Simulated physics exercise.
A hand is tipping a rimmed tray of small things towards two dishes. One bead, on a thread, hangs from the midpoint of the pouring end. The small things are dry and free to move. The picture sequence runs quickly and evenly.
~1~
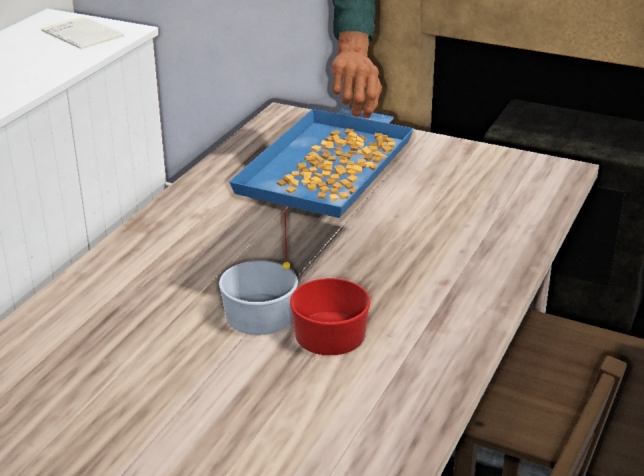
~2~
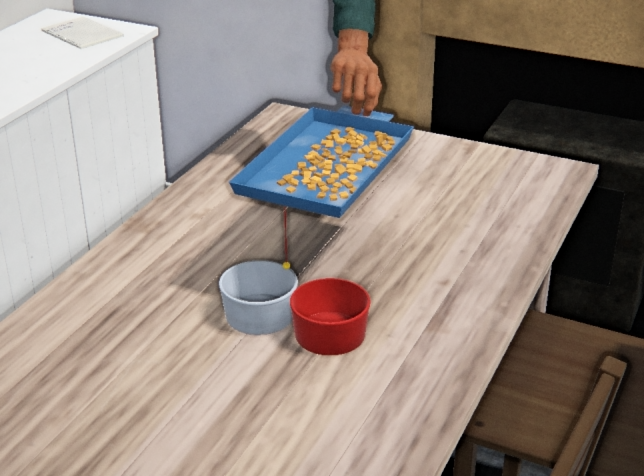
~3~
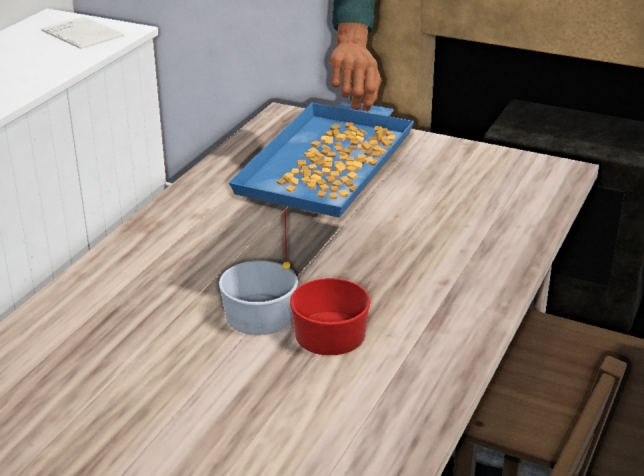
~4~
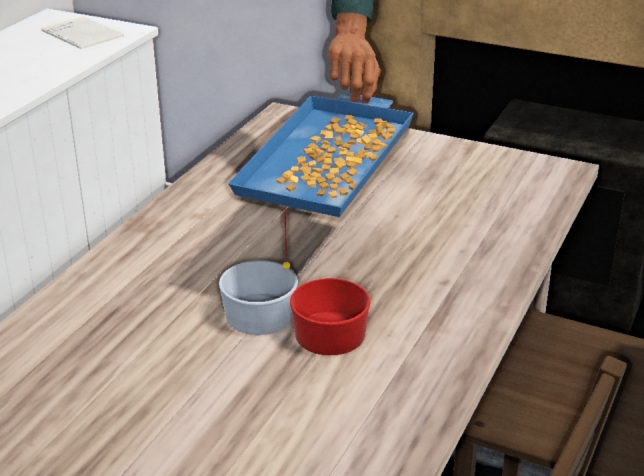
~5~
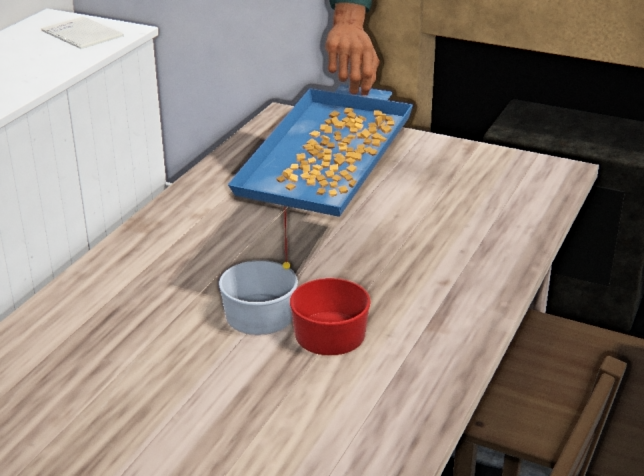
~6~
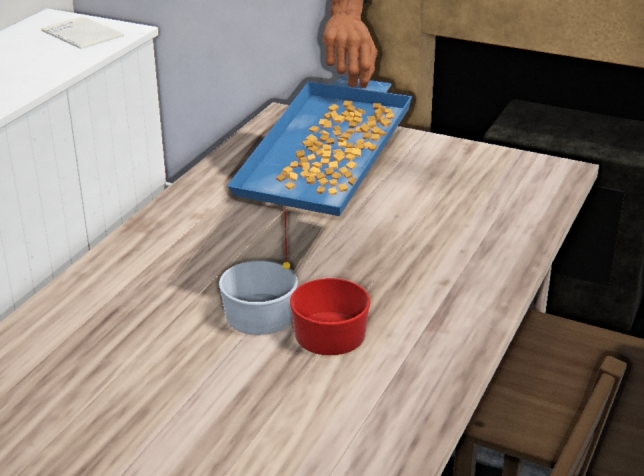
In this clip, a hand at the far end of a blue tray of orange-yellow cereal pieces gradually raises that end above a wooden table, while the grey and red dishes and the small hanging yellow bead stay still.
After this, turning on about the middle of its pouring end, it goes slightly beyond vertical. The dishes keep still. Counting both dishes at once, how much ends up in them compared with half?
Between them they hold more than half.
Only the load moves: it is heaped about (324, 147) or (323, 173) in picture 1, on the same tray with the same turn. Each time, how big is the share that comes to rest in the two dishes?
Close to 70 per cent, followed by close to 80 per cent.
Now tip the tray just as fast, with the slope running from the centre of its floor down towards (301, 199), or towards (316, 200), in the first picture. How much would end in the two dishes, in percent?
90 % and 100 %.
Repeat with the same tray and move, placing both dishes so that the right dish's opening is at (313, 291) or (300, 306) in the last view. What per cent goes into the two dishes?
In order, 80 % and 90 %.
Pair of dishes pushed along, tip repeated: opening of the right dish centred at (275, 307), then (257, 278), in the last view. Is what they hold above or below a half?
Well, in excess of half at the first spot and in excess of half at the second.
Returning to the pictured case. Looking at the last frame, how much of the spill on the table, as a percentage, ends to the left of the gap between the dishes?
Around 100 percent of the pieces.
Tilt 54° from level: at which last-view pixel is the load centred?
Look about (273, 187) in the last picture.
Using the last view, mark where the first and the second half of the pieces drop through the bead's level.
It passes near (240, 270) first and then near (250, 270).
Soon after the last picture, tray tipped steeply; nearly all on the tray; a stray few in the air.
A little later, tray tipped right over; nearly all on the tray; a stray few in the left dish; a stray few outside both.
Later still, tray tipped past a quarter turn; a small part in the right dish; about two thirds in the left dish; about a quarter outside both.
At rest, tray tipped past a quarter turn; a small part in the right dish; about two thirds in the left dish; about a quarter outside both.
